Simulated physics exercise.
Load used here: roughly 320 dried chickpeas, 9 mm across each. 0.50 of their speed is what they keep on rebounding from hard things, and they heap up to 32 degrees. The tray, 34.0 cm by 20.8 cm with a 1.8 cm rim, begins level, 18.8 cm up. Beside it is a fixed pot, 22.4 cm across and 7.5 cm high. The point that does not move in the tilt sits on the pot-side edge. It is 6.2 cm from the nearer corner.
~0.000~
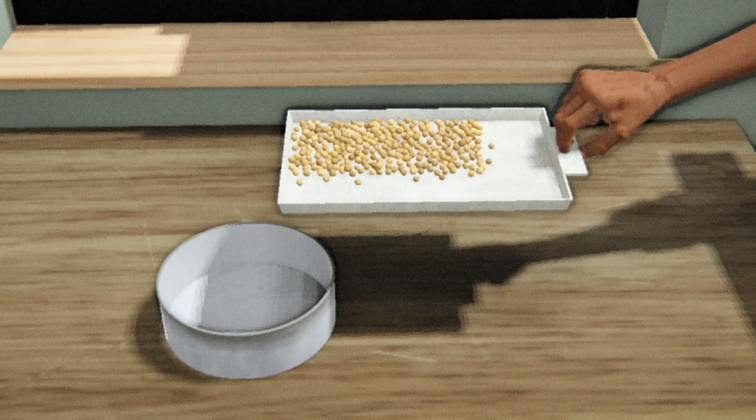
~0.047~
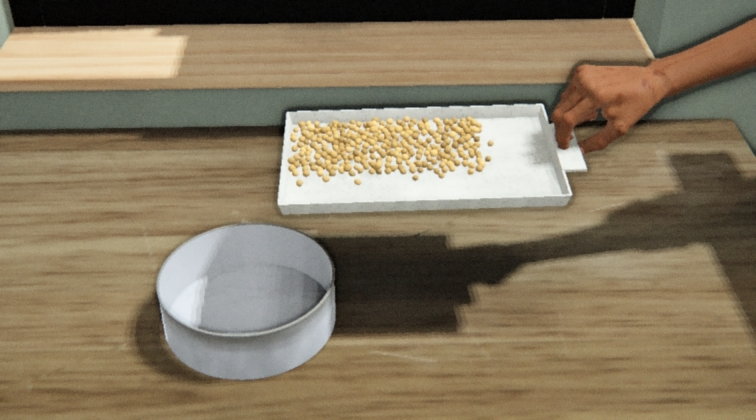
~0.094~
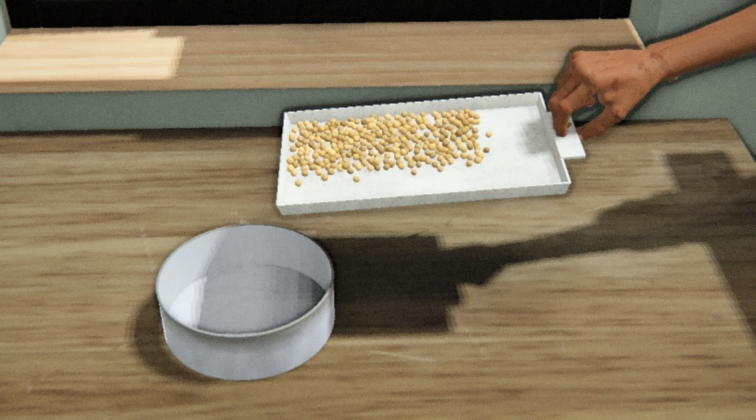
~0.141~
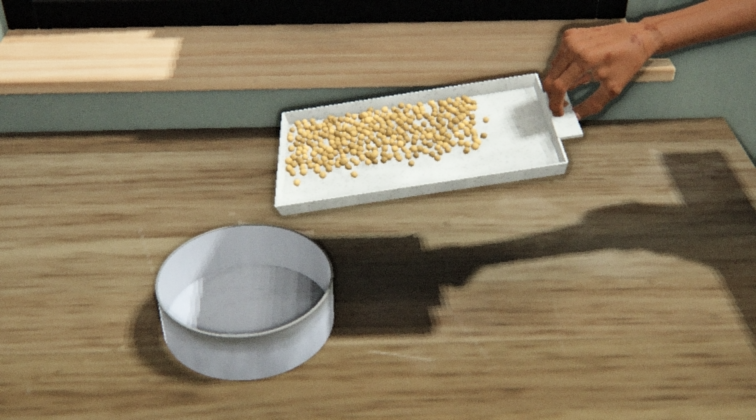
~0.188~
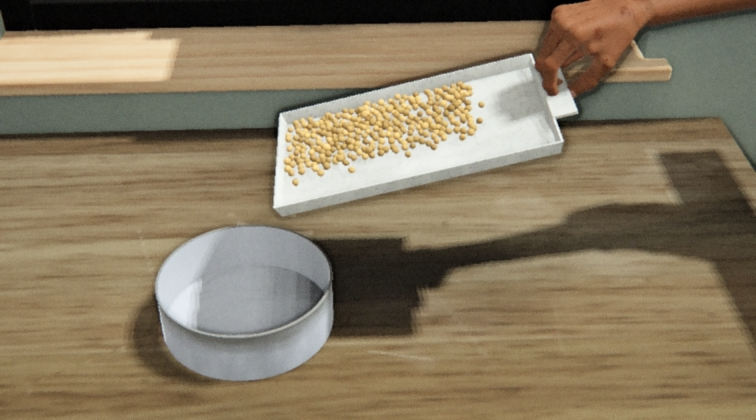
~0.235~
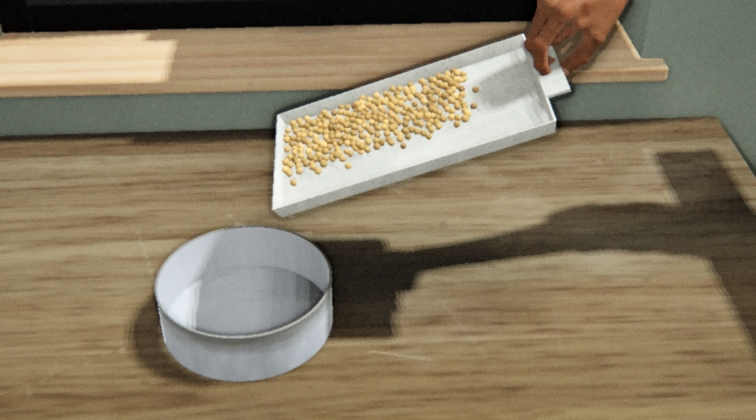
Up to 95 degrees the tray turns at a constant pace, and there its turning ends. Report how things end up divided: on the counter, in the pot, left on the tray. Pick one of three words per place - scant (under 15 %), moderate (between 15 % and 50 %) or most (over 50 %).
My call is counter: Moderate, pot: Most, tray: Scant.
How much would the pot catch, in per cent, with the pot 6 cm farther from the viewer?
I'd put it at around 90 per cent.
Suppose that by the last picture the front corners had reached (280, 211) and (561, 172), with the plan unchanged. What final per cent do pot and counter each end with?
Final per cent - pot 95, counter 5.
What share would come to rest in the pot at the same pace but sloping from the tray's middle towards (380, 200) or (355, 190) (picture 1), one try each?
80 and 100 %.
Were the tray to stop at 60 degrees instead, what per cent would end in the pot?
In that case it comes to about 15 in a hundred.
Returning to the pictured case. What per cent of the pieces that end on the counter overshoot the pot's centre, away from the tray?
Near 90 in a hundred.
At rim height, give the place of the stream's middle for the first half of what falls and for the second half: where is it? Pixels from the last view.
I'd mark about (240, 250) for the first half, then (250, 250) for the second.
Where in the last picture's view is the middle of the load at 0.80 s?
Roughly (279, 149).
After 0.58 s, tilt 57 degrees; the tray holds 100 %, the pot 0 %.
After 0.80 s, tilt 80 degrees; the tray holds 90 %, the pot 0 %.
After 1.14 s, tilt 95 degrees; the tray holds 10 %, the pot 55 %.
In the end, at 1.9 s, counter 30 %, pot 70 %, tray 0 %.
